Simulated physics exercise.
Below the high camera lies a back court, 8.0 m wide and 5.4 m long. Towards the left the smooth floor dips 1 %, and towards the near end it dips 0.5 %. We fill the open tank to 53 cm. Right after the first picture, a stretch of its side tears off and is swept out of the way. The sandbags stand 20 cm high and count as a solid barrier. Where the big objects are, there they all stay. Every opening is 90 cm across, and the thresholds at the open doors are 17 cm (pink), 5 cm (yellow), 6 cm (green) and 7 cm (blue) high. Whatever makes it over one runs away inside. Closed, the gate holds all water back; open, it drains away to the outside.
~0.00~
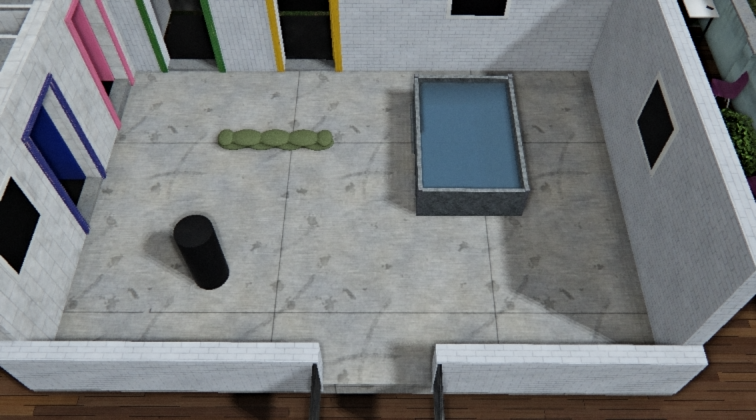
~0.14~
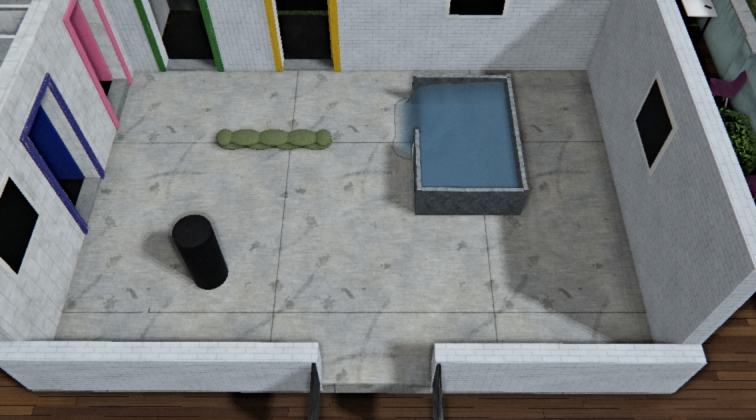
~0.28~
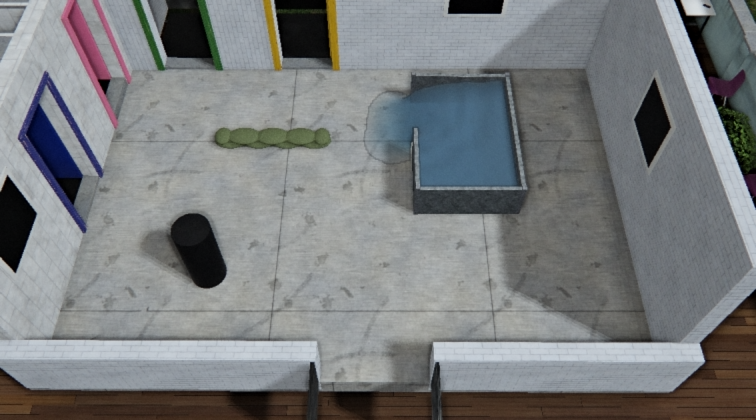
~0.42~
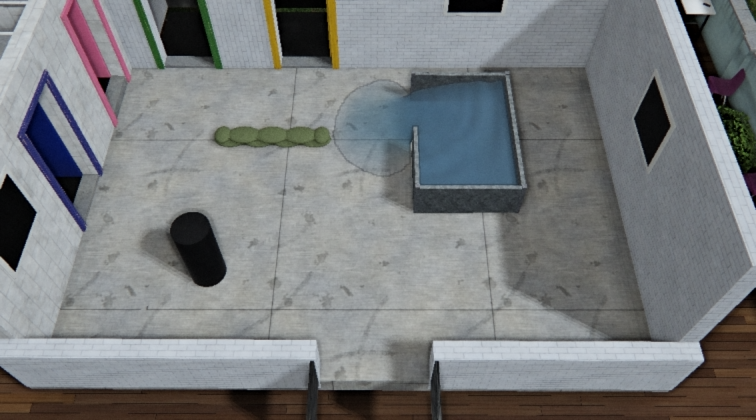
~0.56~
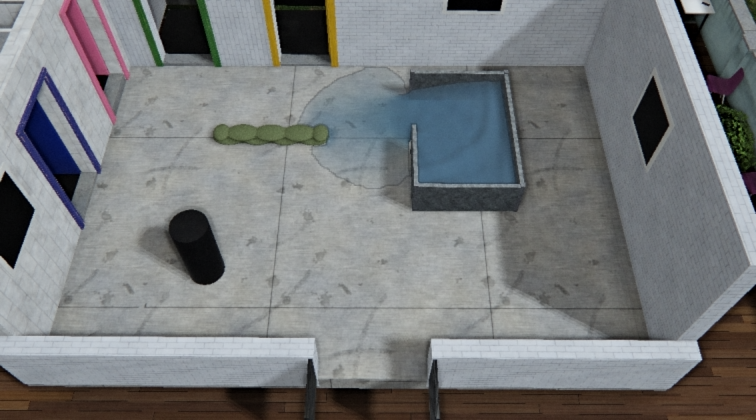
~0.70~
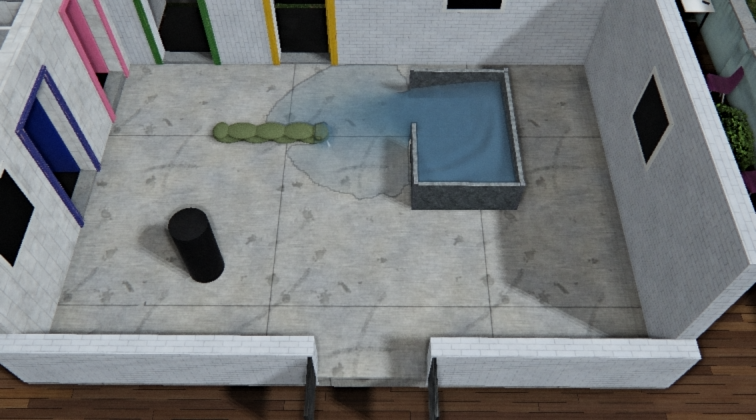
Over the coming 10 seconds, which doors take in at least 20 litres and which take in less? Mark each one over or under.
Pink door - over; yellow door - over; green door - over; blue door - under.
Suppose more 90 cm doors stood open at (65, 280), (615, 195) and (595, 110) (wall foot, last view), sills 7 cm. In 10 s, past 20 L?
Note, doorways in listed order: Goes beyond, stays short, stays short.
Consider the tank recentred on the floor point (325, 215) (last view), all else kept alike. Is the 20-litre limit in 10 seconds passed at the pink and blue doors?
So the pink door keeps within it and the blue door tops the limit.
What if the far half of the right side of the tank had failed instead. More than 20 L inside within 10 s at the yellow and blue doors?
Checking each door against the limit: Yellow does not exceed it, blue does not exceed it.
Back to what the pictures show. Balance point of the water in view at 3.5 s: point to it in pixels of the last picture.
I'd say somewhere around (312, 139).
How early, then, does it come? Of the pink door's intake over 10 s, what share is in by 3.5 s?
About 60%.
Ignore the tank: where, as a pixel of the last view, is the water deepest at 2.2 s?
Look around (129, 70).
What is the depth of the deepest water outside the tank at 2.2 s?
About 38 cm.
After 1.4 s water covers 20 % of the floor and is deepest (27 cm) near (399, 110); pink door not reached, yellow door 13 cm at the sill, 0 L in, green door not reached, blue door not reached.
After 2.2 s water covers 30 % of the floor and is deepest (38 cm) near (129, 70); pink door 19 cm at the sill, 0 L in, yellow door 12 cm at the sill, 23 L in, green door 10 cm at the sill, 0 L in, blue door not reached.
After 3.5 s water covers 40 % of the floor and is deepest (26 cm) near (125, 85); pink door 25 cm at the sill, 39 L in, yellow door 9 cm at the sill, 46 L in, green door 9 cm at the sill, 9 L in, blue door 6 cm at the sill, 0 L in.
After 6.0 s water covers 45 % of the floor and is deepest (18 cm) near (43, 357); pink door 13 cm at the sill, 62 L in, yellow door 6 cm at the sill, 57 L in, green door 10 cm at the sill, 43 L in, blue door 6 cm at the sill, 0 L in.
After 10.0 s water covers 70 % of the floor and is deepest (12 cm) near (43, 357); pink door 8 cm at the sill, 62 L in, yellow door 3 cm at the sill, 59 L in, green door 6 cm at the sill, 65 L in, blue door 5 cm at the sill, 0 L in.
